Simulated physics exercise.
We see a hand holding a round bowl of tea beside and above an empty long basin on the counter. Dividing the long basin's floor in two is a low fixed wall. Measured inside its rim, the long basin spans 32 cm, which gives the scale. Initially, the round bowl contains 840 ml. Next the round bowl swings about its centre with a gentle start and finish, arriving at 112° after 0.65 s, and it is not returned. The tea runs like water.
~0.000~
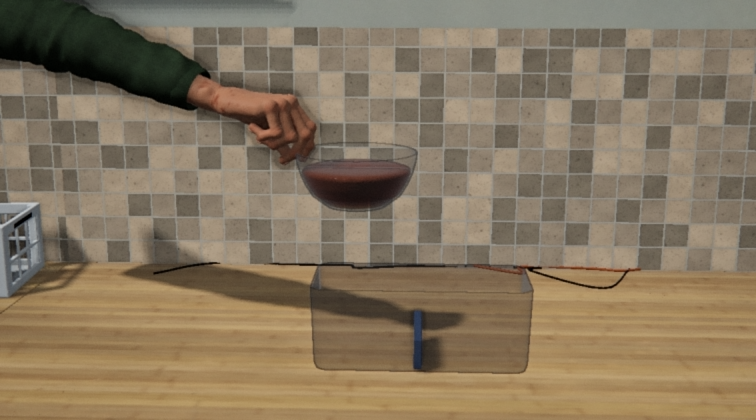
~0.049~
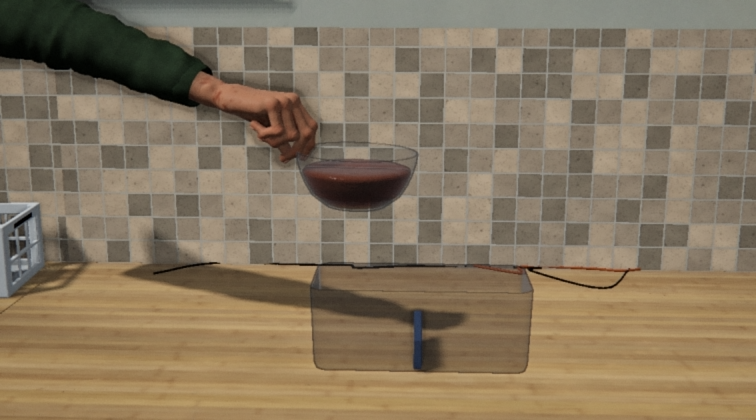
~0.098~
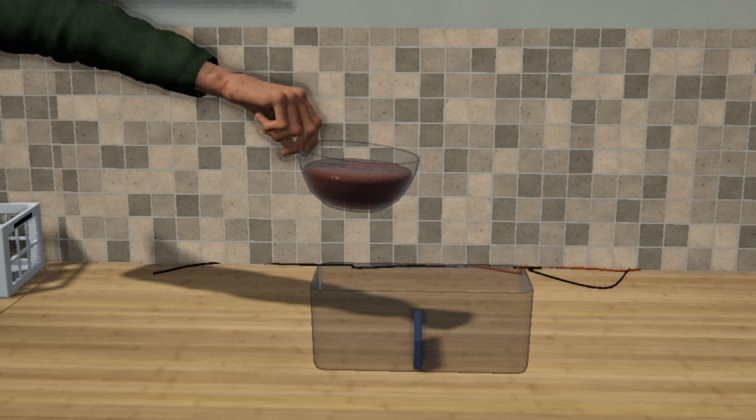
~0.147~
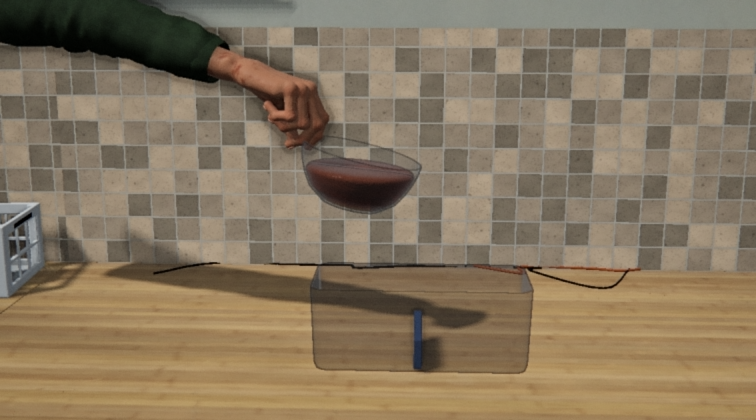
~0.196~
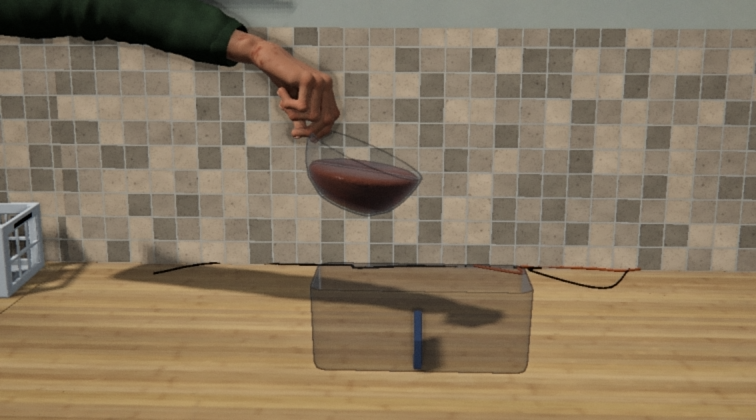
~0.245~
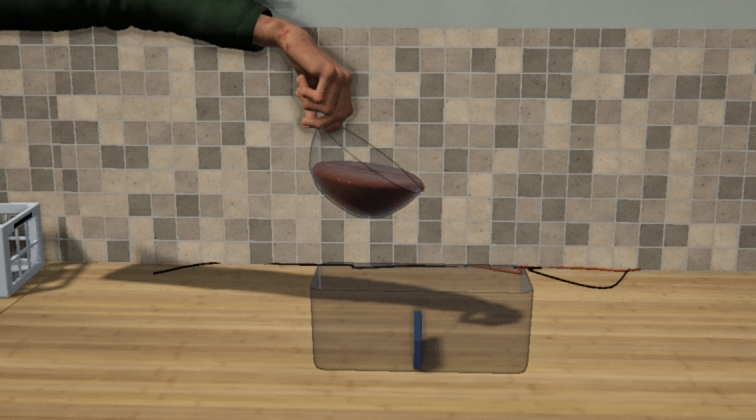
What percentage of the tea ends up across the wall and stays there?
About 60 per cent.
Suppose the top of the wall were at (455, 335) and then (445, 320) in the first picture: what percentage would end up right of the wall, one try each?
It comes to 35 per cent, and then 40 per cent.
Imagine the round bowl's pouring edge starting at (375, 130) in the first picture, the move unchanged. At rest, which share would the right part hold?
Then I'd expect something near 35 per cent.
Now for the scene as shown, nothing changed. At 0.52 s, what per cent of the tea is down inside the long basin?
About 52%.
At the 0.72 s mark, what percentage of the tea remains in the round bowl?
Around 0 in a hundred.
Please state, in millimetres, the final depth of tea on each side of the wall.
Some 16 mm on the left and some 24 mm on the right.
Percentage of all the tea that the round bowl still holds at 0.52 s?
Still held: Roughly 9 % of the total.
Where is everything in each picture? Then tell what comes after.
It leans 0°; its right rim is at (417, 153); the tea meets the walls at (302, 167) and (412, 169); the long basin's rim runs from (315, 277) to (528, 280); the wall's top is at (418, 326), in the first frame.
It leans 2°; its right rim is at (417, 155); the tea meets the walls at (302, 166) and (412, 169), in the second frame.
It leans 6°; its right rim is at (419, 160); the tea meets the walls at (304, 164) and (413, 171), in the third frame.
It leans 14°; its right rim is at (421, 168); the tea meets the walls at (306, 163) and (415, 174), in the fourth frame.
It leans 23°; its right rim is at (421, 179); the tea meets the walls at (309, 163) and (419, 177), in the fifth frame.
It leans 35°; its right rim is at (419, 192); the tea meets the walls at (314, 165) and (414, 181); 3 per cent is over the edge, in the sixth frame.
Then, 0.52 s in, the tilt is 101° and 9 per cent is still to pour, 0 is left of the wall and 52 right of it.
Then, 0.72 s in, the tilt is 112° and 0 per cent is still to pour, 21 is left of the wall and 63 right of it.
Then, 0.92 s in, the tilt is 112° and 0 per cent is still to pour, 27 is left of the wall and 69 right of it.
Then, 1.15 s in, the tilt is 112° and 0 per cent is still to pour, 36 is left of the wall and 60 right of it.
Finally, 36 per cent lies left of the wall, 60 right of it and 4 outside.
